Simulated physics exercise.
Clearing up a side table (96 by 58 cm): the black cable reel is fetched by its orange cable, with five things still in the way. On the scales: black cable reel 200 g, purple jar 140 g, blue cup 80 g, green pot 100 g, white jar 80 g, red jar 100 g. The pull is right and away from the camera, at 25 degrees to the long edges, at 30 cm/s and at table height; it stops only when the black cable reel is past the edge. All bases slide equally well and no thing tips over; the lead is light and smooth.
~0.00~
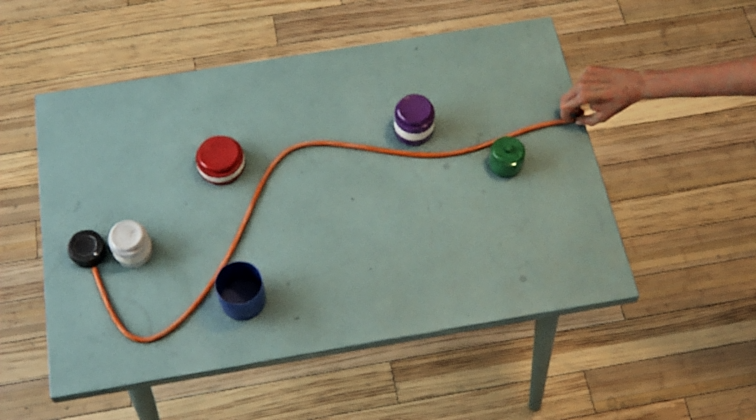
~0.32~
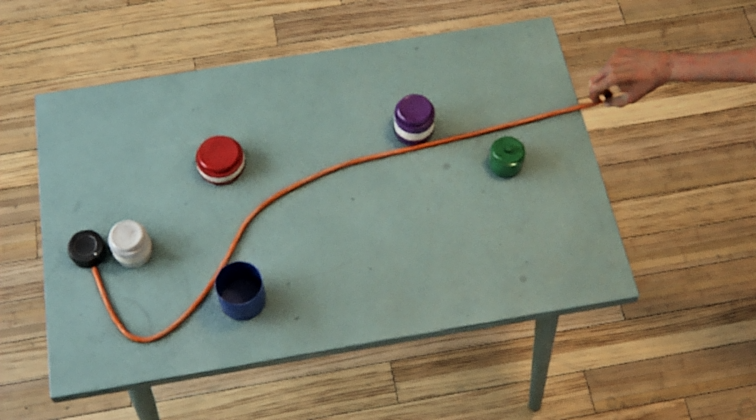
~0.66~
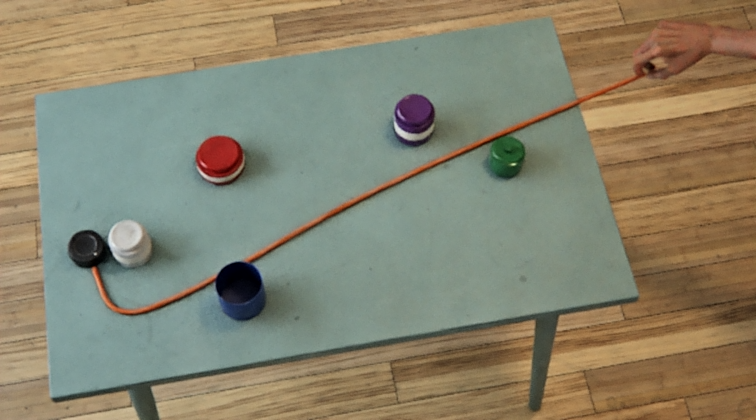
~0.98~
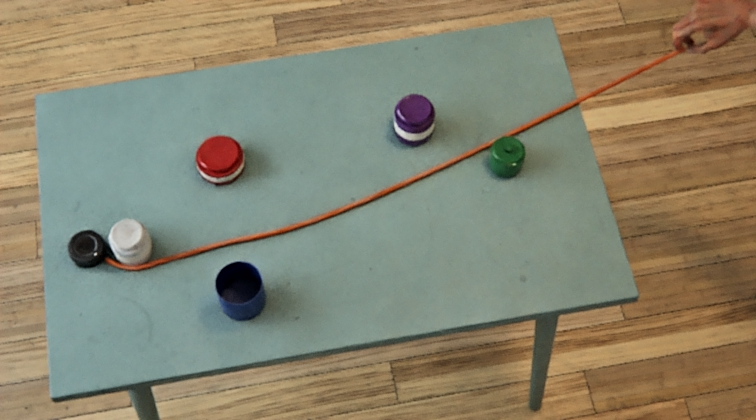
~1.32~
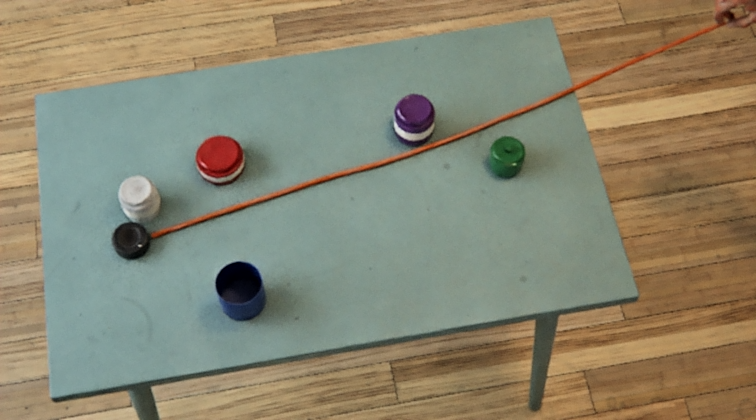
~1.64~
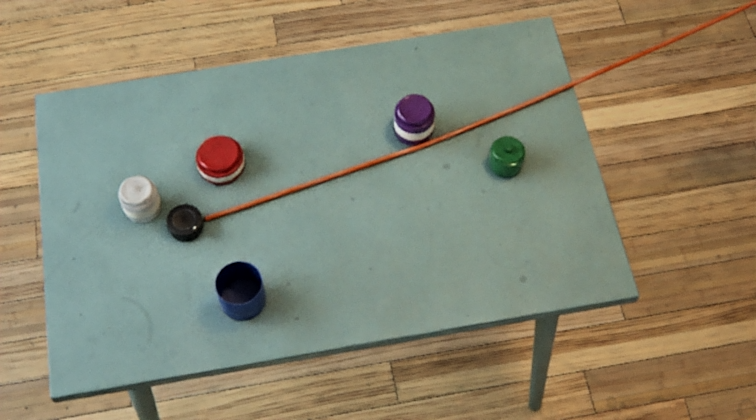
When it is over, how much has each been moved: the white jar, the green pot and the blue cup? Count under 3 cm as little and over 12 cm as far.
Result: White jar shifts a middling way, green pot stays about where it is, blue cup stays about where it is.
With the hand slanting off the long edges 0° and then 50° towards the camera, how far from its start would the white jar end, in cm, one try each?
In turn about 9 cm, 6 cm.
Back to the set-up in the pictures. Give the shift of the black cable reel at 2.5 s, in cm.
About 42 cm.
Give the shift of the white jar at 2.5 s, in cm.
Some 8 cm.
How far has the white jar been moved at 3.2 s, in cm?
About 8 cm.
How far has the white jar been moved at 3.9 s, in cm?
About 8 cm.
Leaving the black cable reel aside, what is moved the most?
It is the white jar.
At 2.5 s, the black cable reel has slid 42 cm. Moved, white jar 8 cm.
At 3.2 s, the black cable reel has slid 64 cm. Moved, white jar 8 cm, purple jar 2 cm.
At 3.9 s, the black cable reel has slid 84 cm. Moved, white jar 8 cm, purple jar 2 cm.
At 4.5 s, the black cable reel is off the top. Moved, white jar 8 cm at (136, 189), purple jar 2 cm, green pot 0 cm at (509, 147), blue cup 0 cm at (239, 283).
